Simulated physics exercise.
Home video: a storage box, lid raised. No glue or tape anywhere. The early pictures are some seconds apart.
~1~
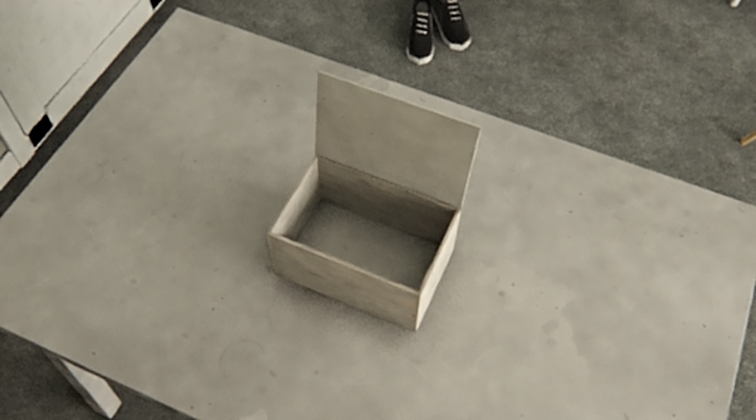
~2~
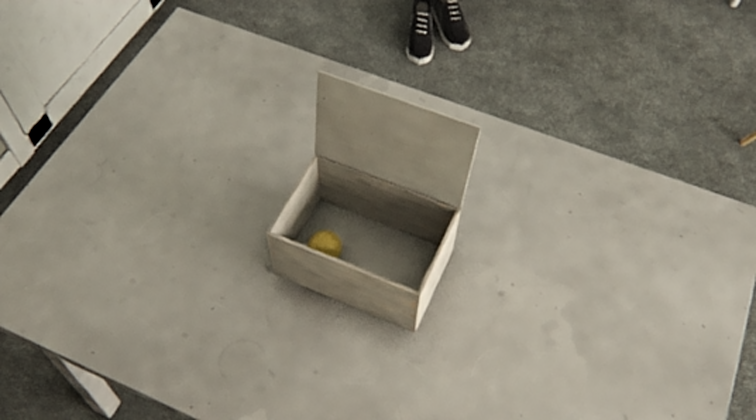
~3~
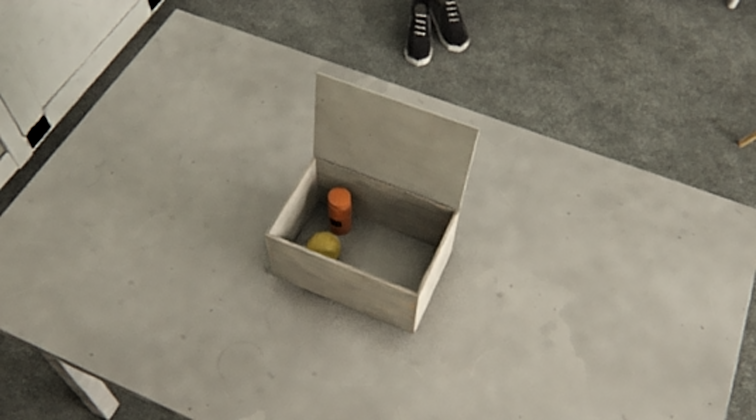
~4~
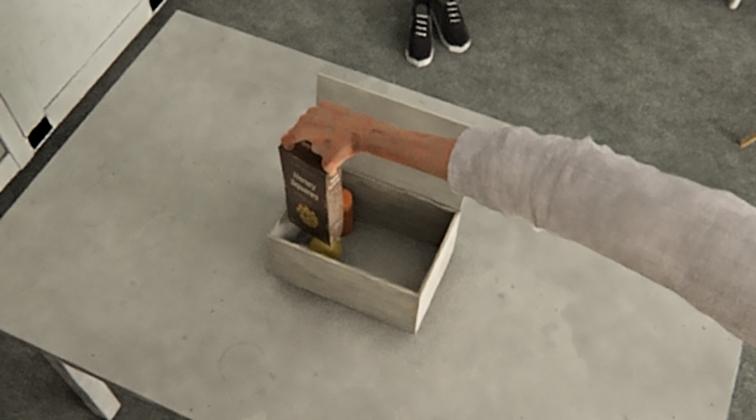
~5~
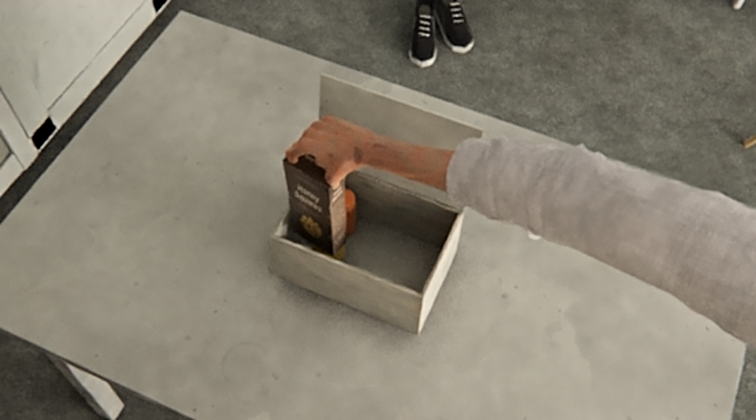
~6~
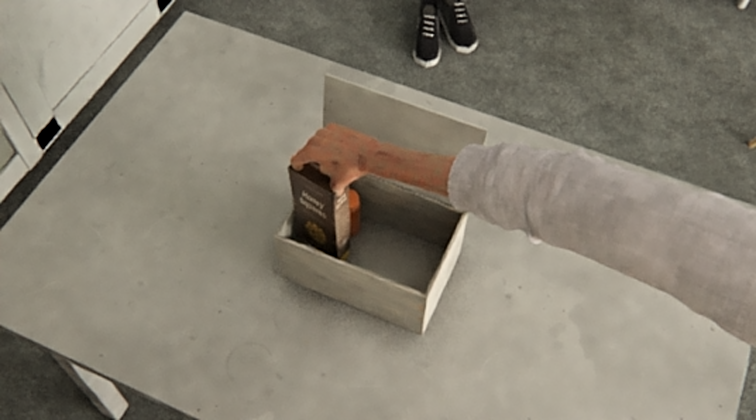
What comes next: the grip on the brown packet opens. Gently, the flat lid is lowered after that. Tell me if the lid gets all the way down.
The lid is going to stand open.
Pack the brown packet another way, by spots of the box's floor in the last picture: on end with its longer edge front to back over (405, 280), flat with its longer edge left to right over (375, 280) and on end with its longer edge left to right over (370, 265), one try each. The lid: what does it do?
First, it will not close; second, it shuts flat; third, it stays ajar.
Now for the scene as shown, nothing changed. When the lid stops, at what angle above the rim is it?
Close to 16 degrees.
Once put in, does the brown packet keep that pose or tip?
At the finish it goes crooked.
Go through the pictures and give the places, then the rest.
In the first picture, the last thing is not in view yet.
In the second picture, the last thing is not in view yet.
In the third picture, the last thing is not in view yet; orange shaker (340, 212).
In the fourth picture, on its way; brown packet (313, 192).
In the fifth picture, on its way; brown packet (317, 204).
In the sixth picture, put in, still held; brown packet (321, 210).
Then, 0.70 s past the last view, brown packet rocked 64° from its first pose near (338, 229); yellow lemon displaced about its own width; orange shaker rocked 5° from its first pose.
Then, 1.50 s past the last view, lid 66° above the rim; brown packet rocked 55° from its first pose near (349, 234); yellow lemon displaced about its own width.
Then, 2.20 s past the last view, lid 16° above the rim; brown packet rocked 56° from its first pose near (350, 233); yellow lemon displaced about its own width.
Finally, lid 15° above the rim; down or leaning hard in the box, brown packet; moved from the start, yellow lemon; orange shaker still in place. Final places as the last picture's camera would see them, brown packet near (351, 234).
